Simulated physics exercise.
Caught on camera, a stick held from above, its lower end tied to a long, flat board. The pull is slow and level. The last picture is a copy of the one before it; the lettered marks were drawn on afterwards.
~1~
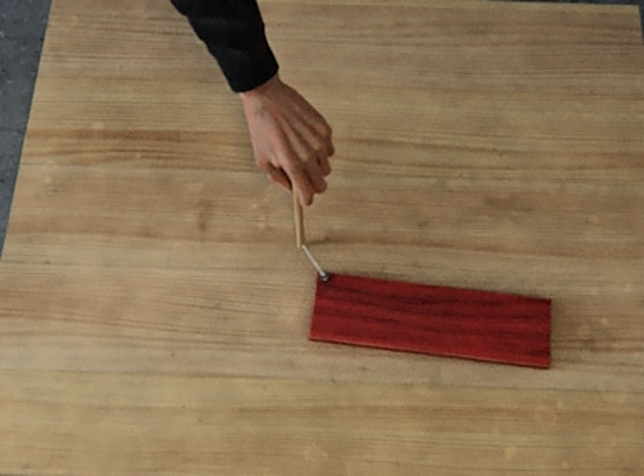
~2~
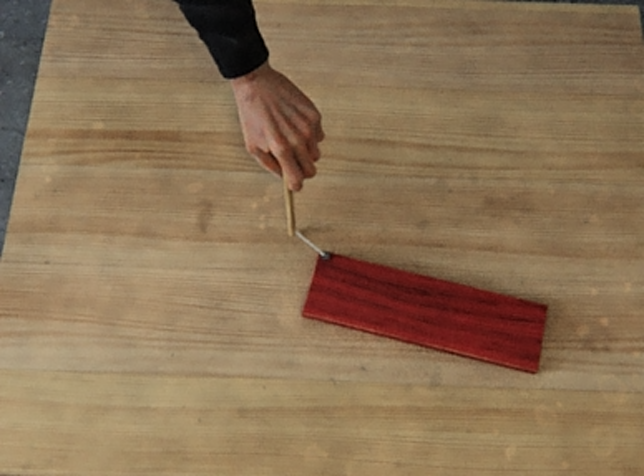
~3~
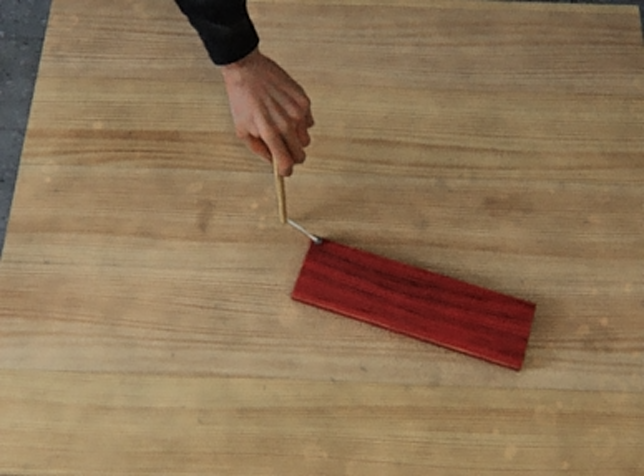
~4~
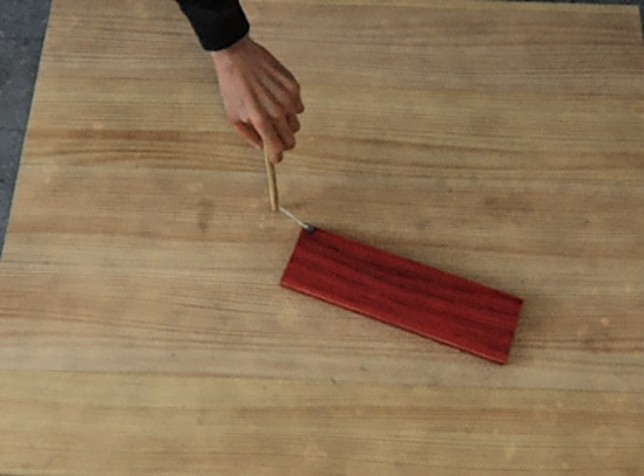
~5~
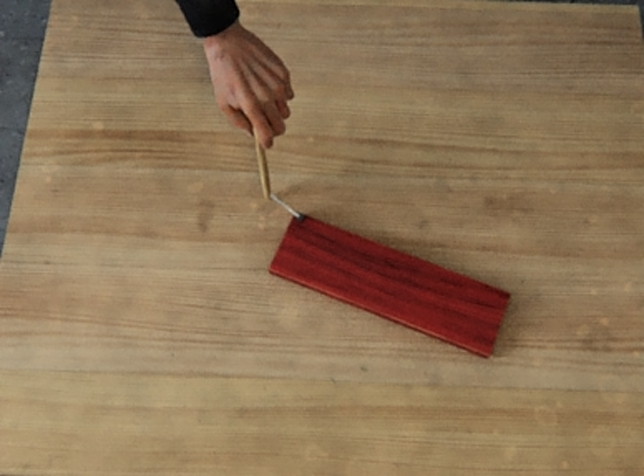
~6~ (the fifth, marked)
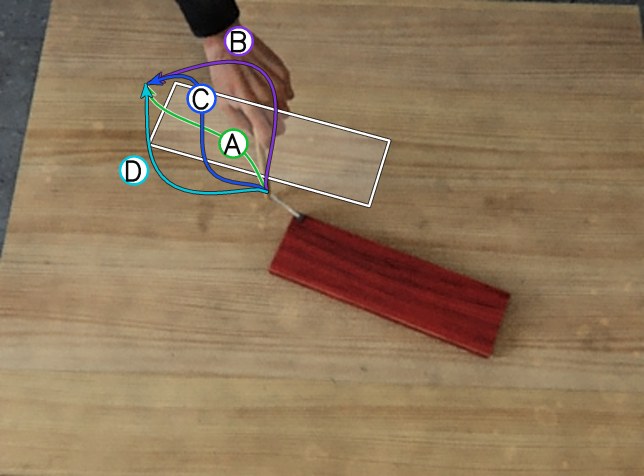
A hand in a black sleeve reaches in from the top, left of centre, over a pale brown wood-grained surface seen from above by a still camera, with dark grey at the left edge. It holds a thin tan stick, tied by a short pale cord to the upper-left corner of a long, flat red board. The hand slowly draws back up and slightly left, dragging the board along as it turns modestly clockwise.
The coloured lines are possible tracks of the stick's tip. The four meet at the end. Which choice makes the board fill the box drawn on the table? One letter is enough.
Path B.
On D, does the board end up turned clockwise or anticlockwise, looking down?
Clockwise.
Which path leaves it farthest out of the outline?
D.
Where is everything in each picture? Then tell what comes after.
The first picture shows red board (431, 318).
The second picture shows red board (425, 309).
The third picture shows red board (414, 300).
The fourth picture shows red board (401, 291).
The fifth picture shows red board (390, 281).
On the marked copy, A from (267, 192) via (211, 131) to (146, 85); B from (267, 192) via (270, 82) to (151, 82); C from (267, 192) via (202, 130) to (148, 84); D from (267, 192) via (162, 177) to (146, 85); the outline at (269, 142).
Taking B. A third of the way, foot of the stick (276, 110), middle of the board (351, 224).
Two thirds of the way, foot of the stick (222, 63), middle of the board (309, 161).
When it is over, foot of the stick (146, 86), middle of the board (271, 144); it lies in the outline.
As for the rest, A leaves its middle at (250, 170); C leaves its middle at (254, 165); D leaves its middle at (236, 183).
